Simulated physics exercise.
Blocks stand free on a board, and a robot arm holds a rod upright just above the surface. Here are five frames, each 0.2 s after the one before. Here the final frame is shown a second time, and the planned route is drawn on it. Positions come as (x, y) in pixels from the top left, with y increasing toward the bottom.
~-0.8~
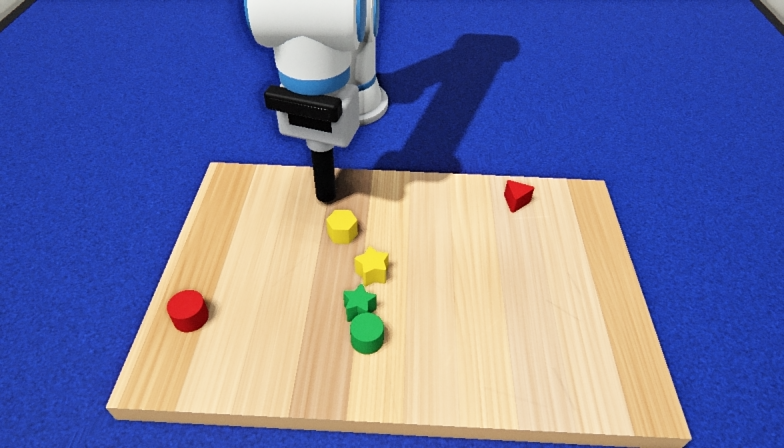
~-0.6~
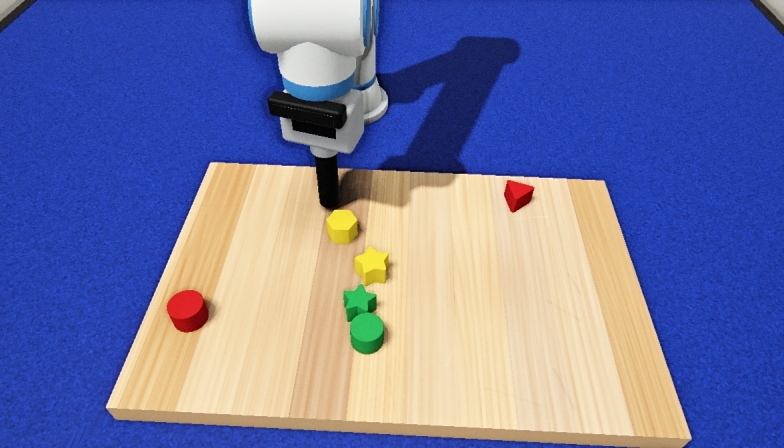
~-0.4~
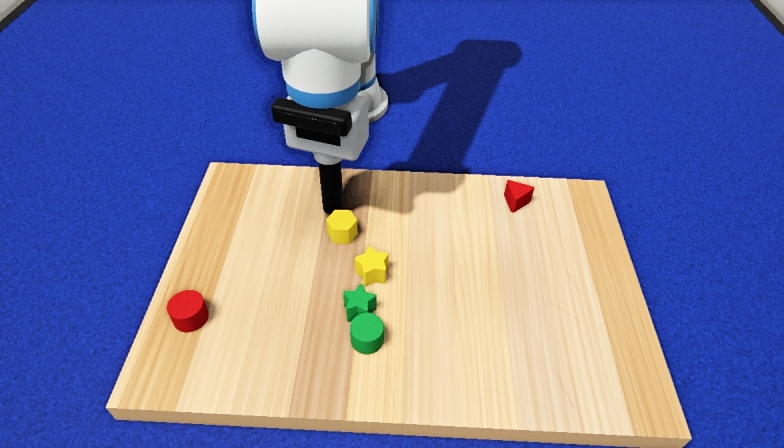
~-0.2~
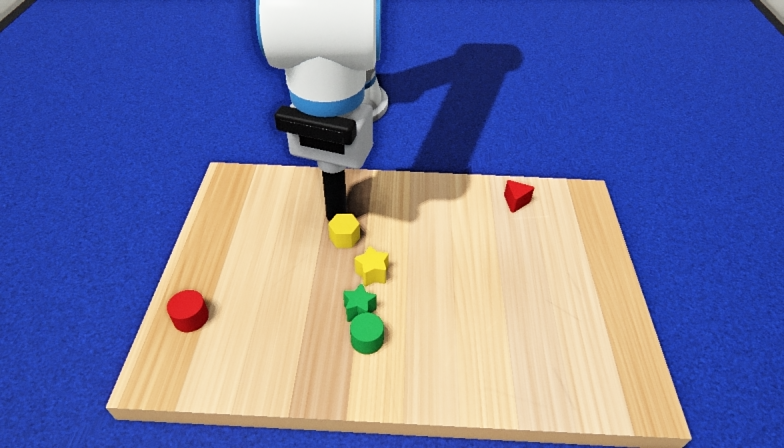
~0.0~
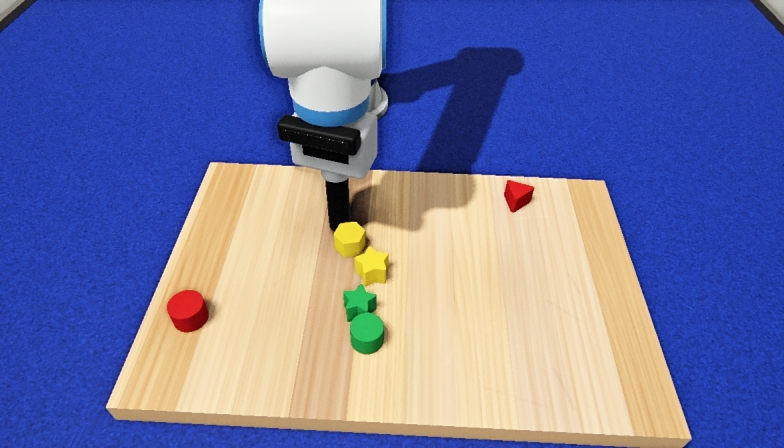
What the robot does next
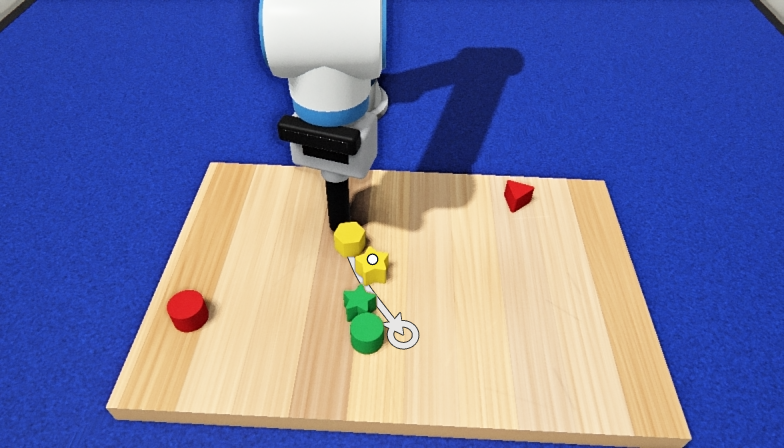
A white robot arm with a black rod works at the far edge of a pale wooden board on a blue surface, seen from above by a still camera. A yellow hexagonal block, yellow star, green star and green round block line up near the middle, with a red round block at left and a red angular block at upper right. The rod moves slightly down and right, then pushes the hexagonal block a short way toward the yellow star, while the others stay still.
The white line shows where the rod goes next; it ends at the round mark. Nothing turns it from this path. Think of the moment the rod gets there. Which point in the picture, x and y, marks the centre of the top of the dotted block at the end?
If I read the scene right, the answer is (457, 302).
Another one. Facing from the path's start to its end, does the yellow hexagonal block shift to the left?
My answer is yes.
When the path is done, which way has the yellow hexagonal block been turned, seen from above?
In a top view, it turns counterclockwise.
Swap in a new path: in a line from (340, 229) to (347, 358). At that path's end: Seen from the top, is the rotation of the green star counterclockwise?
In short: Yes.
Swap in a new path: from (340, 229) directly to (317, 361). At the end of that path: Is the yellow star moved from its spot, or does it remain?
It leaves its spot.
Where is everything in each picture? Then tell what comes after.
The first picture shows rod tip at (326, 196); block tops, yellow hexagonal block at (342, 219); green star at (359, 297); green round block at (367, 326); yellow star at (373, 259).
The second picture shows rod at (330, 201); blocks unchanged.
The third picture shows rod at (333, 208); blocks unchanged.
The fourth picture shows rod at (337, 216); yellow hexagonal block at (344, 223).
The fifth picture shows rod at (340, 225); yellow hexagonal block at (349, 232); green star at (359, 297); green round block at (367, 326); yellow star at (373, 259).
Path on the board, from (340, 229) through (353, 263) and (374, 298) to (403, 335); the dot is on the yellow star.
What follows on the original path. One third of the way, rod at (354, 260); yellow hexagonal block at (373, 263), turned 40° anticlockwise; yellow star at (396, 278).
Two thirds of the way, rod at (375, 294); yellow hexagonal block at (401, 294), turned 70° anticlockwise; green star at (358, 300); yellow star at (432, 298), turned 35° anticlockwise.
At the end, rod at (403, 331); yellow hexagonal block at (435, 319), turned 120° anticlockwise; green star at (360, 302), turned 30° clockwise; green round block at (366, 331); yellow star at (457, 302), turned 80° anticlockwise.
